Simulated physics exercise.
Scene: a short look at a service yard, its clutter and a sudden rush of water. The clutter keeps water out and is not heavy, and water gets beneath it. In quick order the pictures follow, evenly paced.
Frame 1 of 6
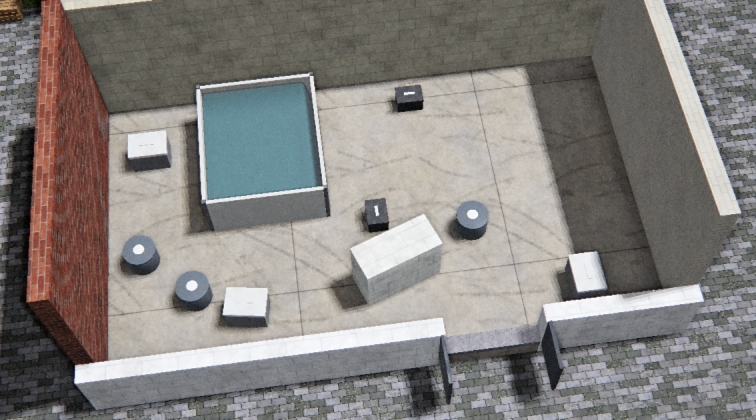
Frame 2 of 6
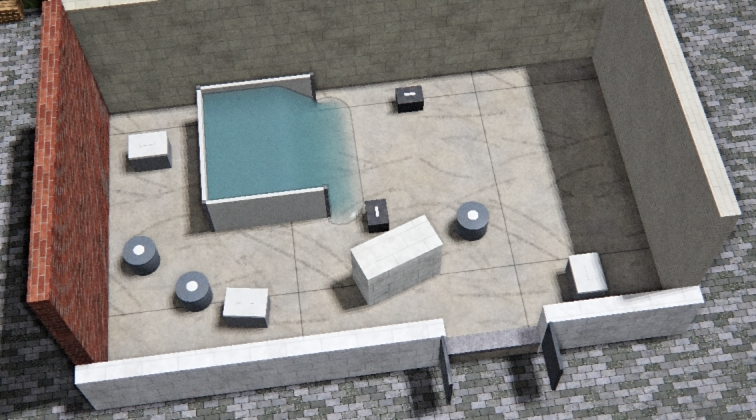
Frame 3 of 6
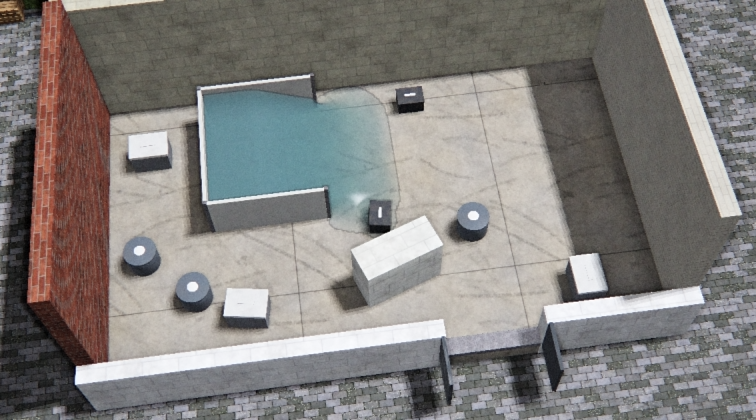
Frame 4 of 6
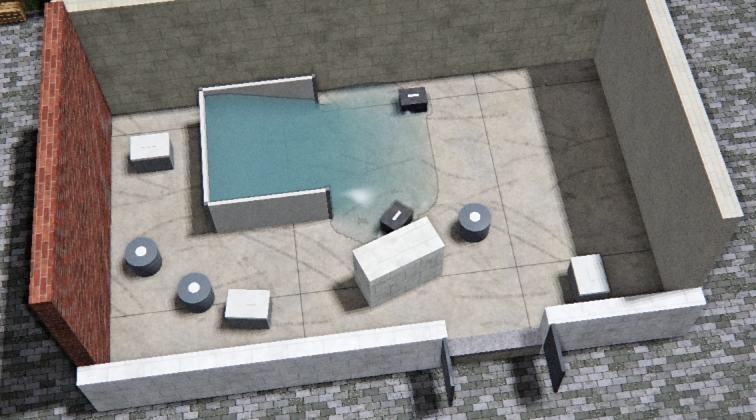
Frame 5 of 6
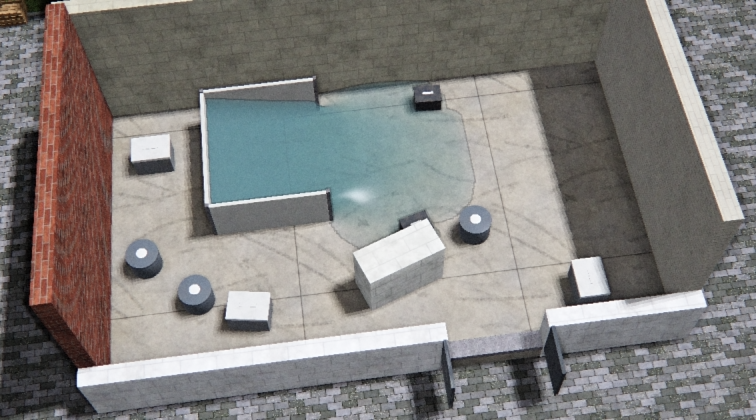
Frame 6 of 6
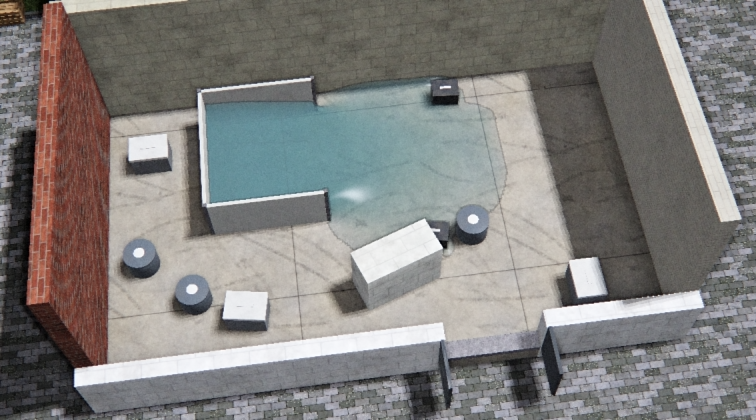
A raised tank of teal water in a walled yard opened along its right side, and the water spread rightward across the floor, pushing two small dark boxes to the right.
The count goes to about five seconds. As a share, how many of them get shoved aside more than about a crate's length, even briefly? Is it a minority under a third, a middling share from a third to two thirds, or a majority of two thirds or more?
It sits mid-range.
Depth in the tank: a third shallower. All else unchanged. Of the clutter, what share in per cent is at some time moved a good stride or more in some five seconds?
Share: Close to 40 %.
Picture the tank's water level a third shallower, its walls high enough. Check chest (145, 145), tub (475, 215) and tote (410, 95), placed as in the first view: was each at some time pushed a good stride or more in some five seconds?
Item by item: Missed the mark, then cleared the mark, then cleared the mark.
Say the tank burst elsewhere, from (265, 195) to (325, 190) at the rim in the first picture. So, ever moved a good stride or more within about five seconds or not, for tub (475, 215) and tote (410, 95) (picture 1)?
Fell short, then fell short.
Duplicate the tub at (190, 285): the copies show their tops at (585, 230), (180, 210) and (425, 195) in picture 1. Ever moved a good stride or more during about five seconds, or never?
Result by item: Gets dislodged / stays where it is / gets dislodged.
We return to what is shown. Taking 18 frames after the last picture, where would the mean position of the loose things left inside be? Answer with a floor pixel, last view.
Their centre sits close to (382, 251) on the floor of the last picture.
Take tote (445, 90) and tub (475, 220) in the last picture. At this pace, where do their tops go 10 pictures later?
My guess is around (587, 47) and around (610, 252).
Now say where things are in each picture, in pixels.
The first frame shows a tote at (377, 211), on the bottom; a tote at (409, 94) rests on the ground; 0 of 8 have shifted.
The second frame shows a tote at (377, 212), on the bottom; a tote at (410, 95), on the bottom; 0 of 8 have shifted.
The third frame shows a tote at (380, 213) rests on the ground, close to its start; a tote at (410, 95), on the bottom; 0 of 8 have shifted.
The fourth frame shows a tote at (397, 216) rests on the ground, close to its start; a tote at (413, 96) rests on the ground; 1 of 8 have shifted.
The fifth frame shows a tote at (416, 223) rests on the ground, a stride from its start; a tote at (428, 93), on the bottom, close to its start; 2 of 8 have shifted.
The sixth frame shows a tote at (434, 231) rests on the ground, a stride from its start; a tote at (445, 88), on the bottom, a stride from its start; 2 of 8 have shifted.
A moment on, 2 of 8 are well off their spots; 1 afloat.
Next, 3 of 8 are well off their spots; 1 afloat.
Later, 3 of 8 are well off their spots; 3 afloat.
In the end, 4 of 8 are well off their spots, and 4 have been at some point; 2 afloat.
